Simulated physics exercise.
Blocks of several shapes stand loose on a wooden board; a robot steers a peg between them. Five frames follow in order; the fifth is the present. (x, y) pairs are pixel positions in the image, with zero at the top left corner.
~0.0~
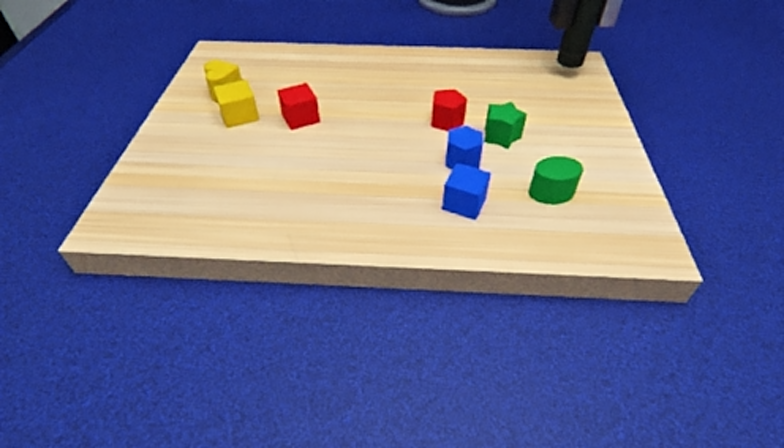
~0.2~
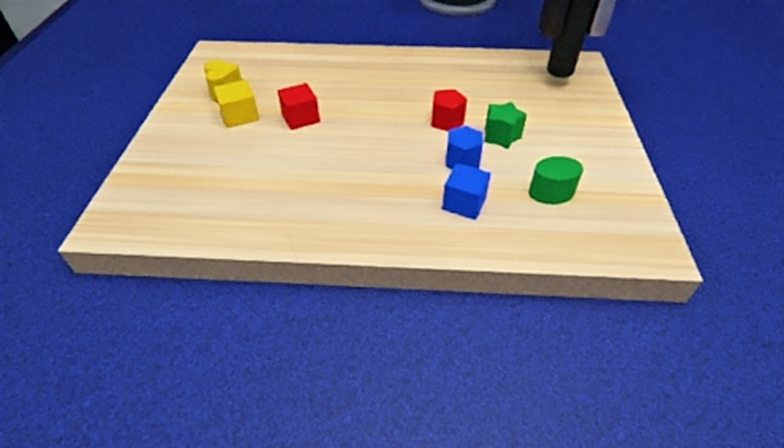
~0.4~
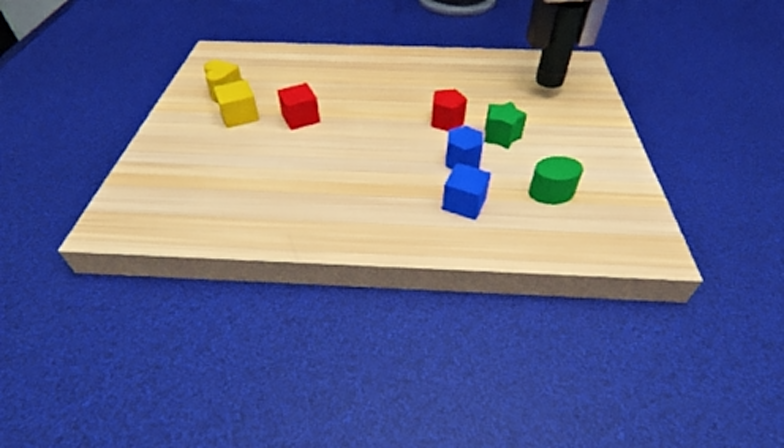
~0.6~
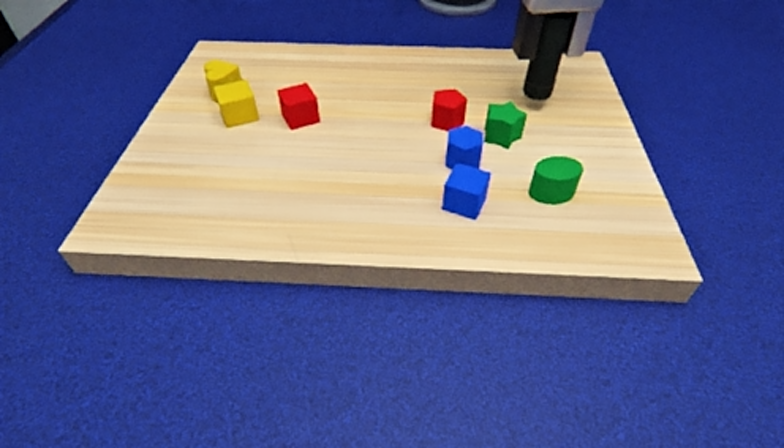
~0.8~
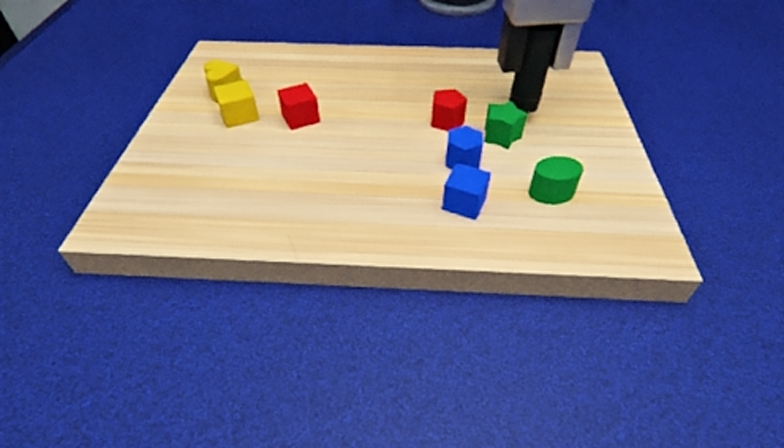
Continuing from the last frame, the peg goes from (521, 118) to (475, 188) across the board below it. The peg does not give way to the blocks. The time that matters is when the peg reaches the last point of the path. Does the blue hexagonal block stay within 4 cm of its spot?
Short answer: No.
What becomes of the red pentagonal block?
The red pentagonal block will stay where it stands.
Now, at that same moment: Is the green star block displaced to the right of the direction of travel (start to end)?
Short answer: Yes.
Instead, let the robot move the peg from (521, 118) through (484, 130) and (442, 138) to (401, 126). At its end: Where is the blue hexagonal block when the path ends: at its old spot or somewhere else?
The push reaches it.
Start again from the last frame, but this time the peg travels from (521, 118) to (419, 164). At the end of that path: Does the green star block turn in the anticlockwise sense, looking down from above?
That would be a yes.
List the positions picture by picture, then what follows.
The first frame shows peg's lower end at (570, 62); red pentagonal block at (449, 97); blue hexagonal block at (466, 137); blue square block at (468, 178); green star block at (506, 112); green oval at (560, 167).
The second frame shows peg at (560, 71); blocks still.
The third frame shows peg at (549, 82); blocks still.
The fourth frame shows peg at (537, 93); blocks still.
The fifth frame shows peg at (523, 106); red pentagonal block at (449, 97); blue hexagonal block at (466, 137); blue square block at (468, 178); green star block at (506, 112); green oval at (560, 167).
On the path given first. One third of the way, peg at (510, 127); blue hexagonal block at (460, 140); green star block at (488, 124).
Two thirds of the way, peg at (495, 151); blue hexagonal block at (436, 147), turned 25° anticlockwise; green star block at (465, 133), turned 45° clockwise.
At the end, peg at (477, 176); red pentagonal block still; blue hexagonal block at (426, 147), turned 35° anticlockwise; blue square block at (463, 184); green star block at (461, 135), turned 70° clockwise; green oval still.
